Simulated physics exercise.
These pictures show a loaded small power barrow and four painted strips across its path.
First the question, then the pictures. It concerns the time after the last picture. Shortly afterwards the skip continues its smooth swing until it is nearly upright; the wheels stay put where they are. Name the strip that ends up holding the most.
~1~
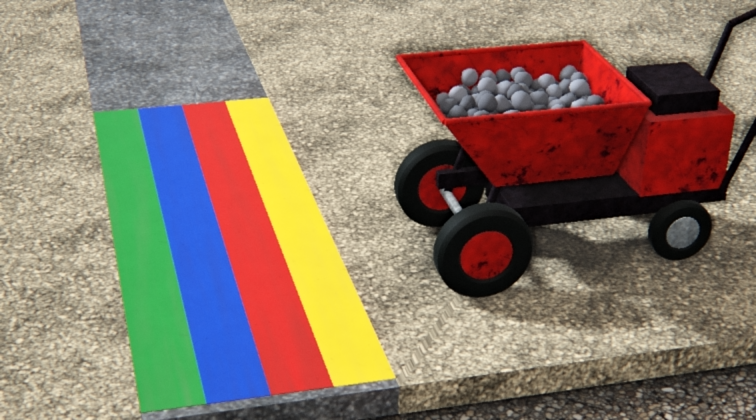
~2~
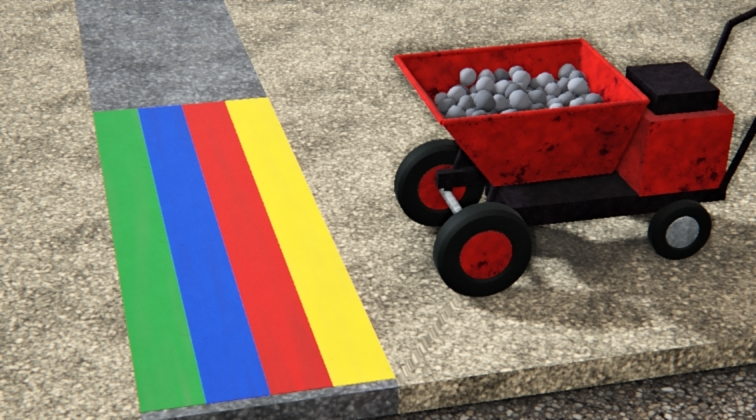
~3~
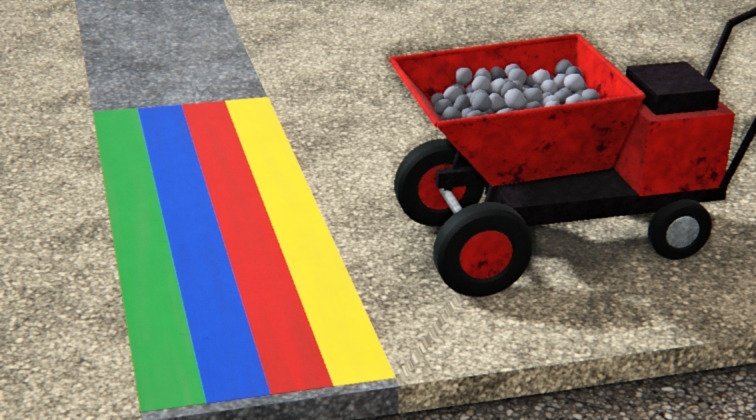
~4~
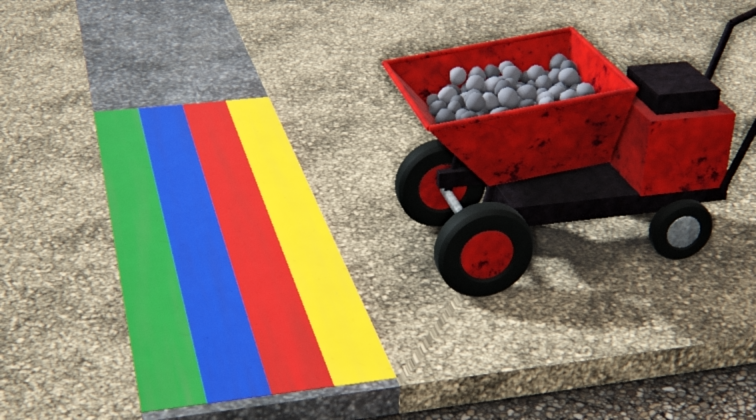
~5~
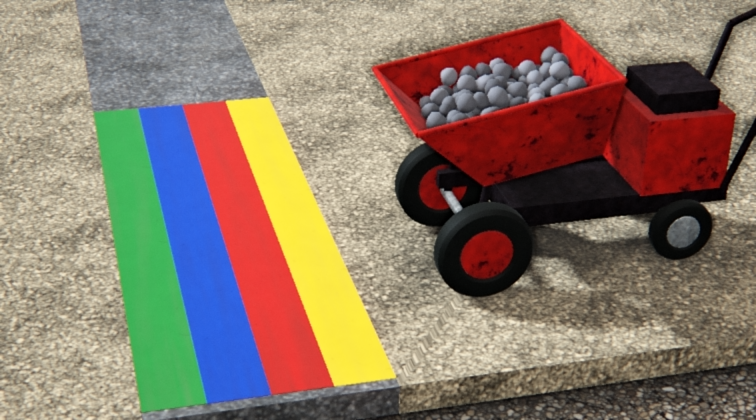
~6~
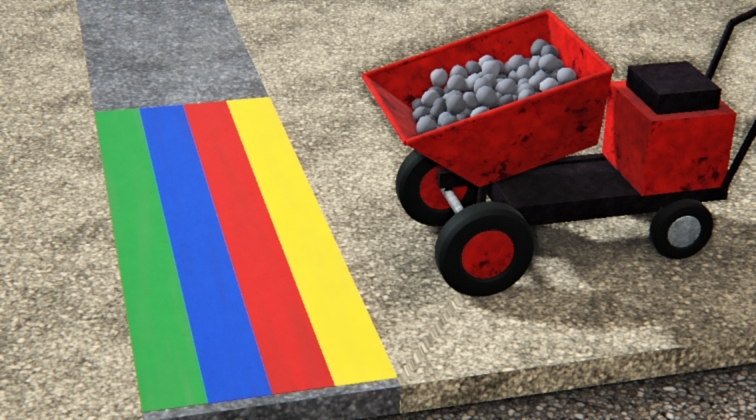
Red.
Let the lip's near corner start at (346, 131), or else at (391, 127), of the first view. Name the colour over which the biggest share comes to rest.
First: That green strip. Next: Blue.
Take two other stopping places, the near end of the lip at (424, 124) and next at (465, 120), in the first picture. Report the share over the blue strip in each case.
The first position yields around 30 per cent; the second yields around 10 per cent.
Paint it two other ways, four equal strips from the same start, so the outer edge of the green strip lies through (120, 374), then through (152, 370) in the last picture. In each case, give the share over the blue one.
Roughly 10 per cent first, then 20 per cent.
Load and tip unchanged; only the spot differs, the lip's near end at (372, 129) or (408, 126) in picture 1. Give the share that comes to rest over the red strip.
Roughly 0 per cent first, then roughly 20 per cent.
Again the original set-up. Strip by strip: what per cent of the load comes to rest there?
Yellow strip: 5 %, red strip: 30 %, blue strip: 15 %, green strip: 5 %.
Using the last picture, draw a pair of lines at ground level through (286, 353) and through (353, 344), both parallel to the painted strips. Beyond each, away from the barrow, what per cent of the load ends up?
Estimate: 40 % and 70 %, respectively.
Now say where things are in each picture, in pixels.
The first frame shows lip of the skip at (445, 122), level; top of the load at (538, 101), round cobbles; yellow strip at (348, 340); red strip at (288, 348); blue strip at (227, 356); green strip at (165, 363).
The second frame shows lip of the skip at (443, 123), level; top of the load at (536, 100).
The third frame shows lip of the skip at (437, 125), tipped barely; top of the load at (532, 97).
The fourth frame shows lip of the skip at (429, 129), tipped a little; top of the load at (526, 95).
The fifth frame shows lip of the skip at (418, 135), tipped a little; top of the load at (538, 97).
The sixth frame shows lip of the skip at (407, 143), tipped clearly; top of the load at (526, 87); yellow strip at (349, 340); red strip at (289, 347); blue strip at (229, 355); green strip at (167, 363).
Soon, skip tipped steeply; all in the skip.
A while on, skip tipped right over; most in the skip; a stray few over the yellow strip; about a quarter over the red strip.
Towards the end, skip tipped right over; about a third in the skip; a small part over the yellow strip; about a third over the red strip; about a quarter over the blue strip; a small part over the green strip; a stray few off the paint.
Finally, skip tipped right over; about a third in the skip; a small part over the yellow strip; about a third over the red strip; about a quarter over the blue strip; a small part over the green strip; a small part off the paint.
